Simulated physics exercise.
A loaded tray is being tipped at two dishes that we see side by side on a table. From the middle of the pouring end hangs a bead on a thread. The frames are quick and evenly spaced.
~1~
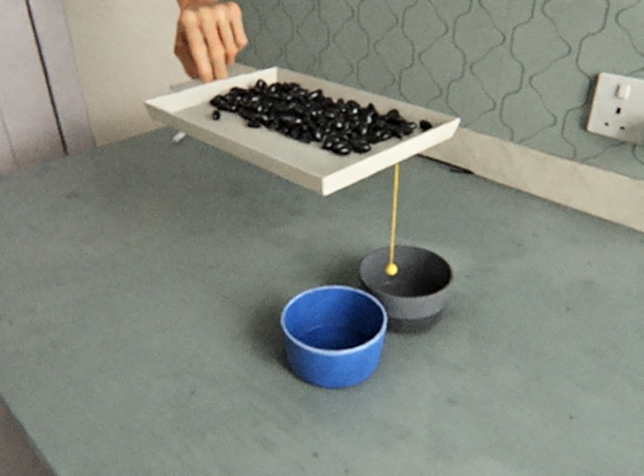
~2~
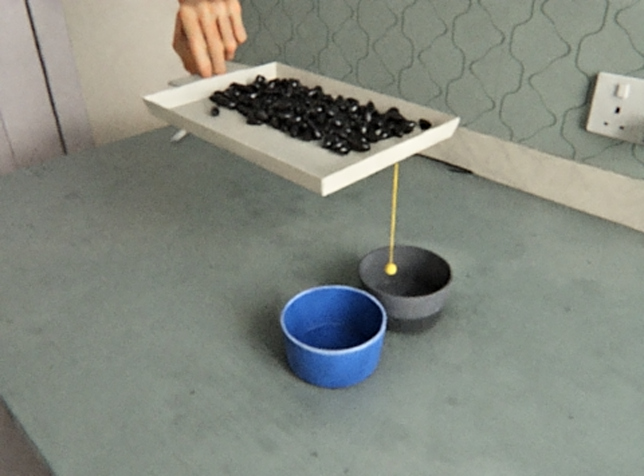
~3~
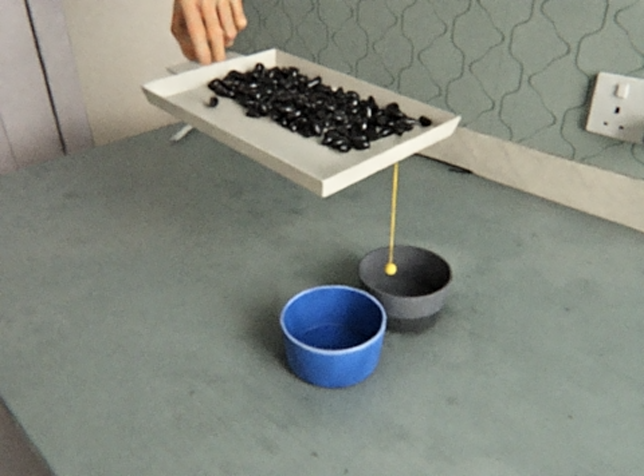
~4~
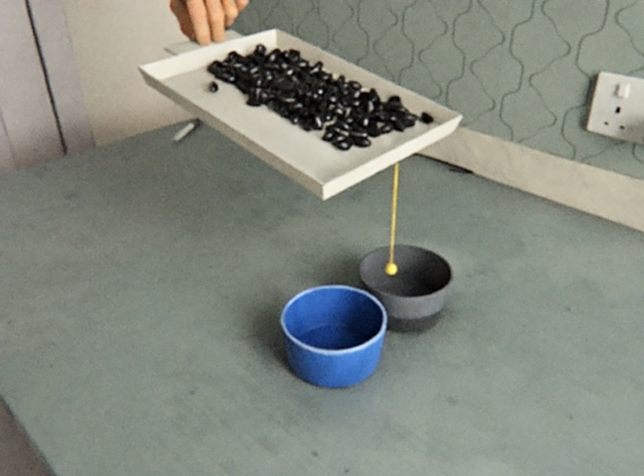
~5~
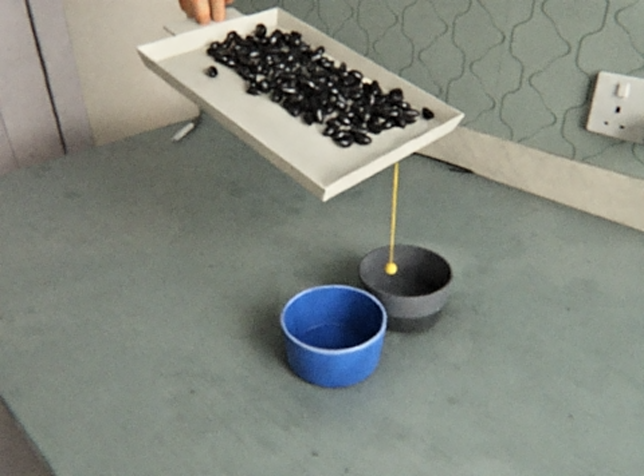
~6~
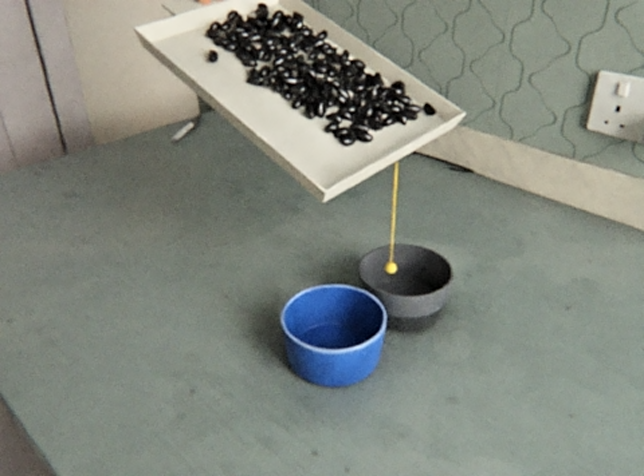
We see a hand raise the far end of a pale tray of black beans above a blue dish and a dark grey dish, steadily steepening its slant, while a yellow bead hangs almost still on a thread.
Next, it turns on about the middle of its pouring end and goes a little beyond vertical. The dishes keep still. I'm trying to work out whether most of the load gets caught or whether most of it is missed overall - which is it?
Most of it gets missed.
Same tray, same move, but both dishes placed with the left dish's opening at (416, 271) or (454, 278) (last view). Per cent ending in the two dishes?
About 0 per cent first, then about 10 per cent.
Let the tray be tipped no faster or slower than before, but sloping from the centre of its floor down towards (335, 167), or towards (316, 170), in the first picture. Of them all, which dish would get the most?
Taking them in order: Left side, followed by left side.
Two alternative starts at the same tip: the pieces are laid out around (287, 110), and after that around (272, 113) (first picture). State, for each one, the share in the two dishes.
Around 30 then around 30 per cent.
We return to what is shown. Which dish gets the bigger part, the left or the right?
Once things settle, the left of the two ends up fuller.
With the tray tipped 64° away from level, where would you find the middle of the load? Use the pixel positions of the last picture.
Near the pixel (364, 117).
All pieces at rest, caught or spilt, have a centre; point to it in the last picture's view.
(386, 380).
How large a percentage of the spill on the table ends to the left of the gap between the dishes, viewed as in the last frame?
Roughly 20 percent.
Soon after the last picture, tray tipped steeply; nearly all on the tray; a stray few in the air.
A little later, tray tipped past a quarter turn; about half on the tray; a small part in the left dish; about a quarter outside both; a small part in the air.
Later still, tray tipped past a quarter turn; about a third in the left dish; about two thirds outside both.
At rest, tray tipped past a quarter turn; about a third in the left dish; none in the right dish; about two thirds outside both.
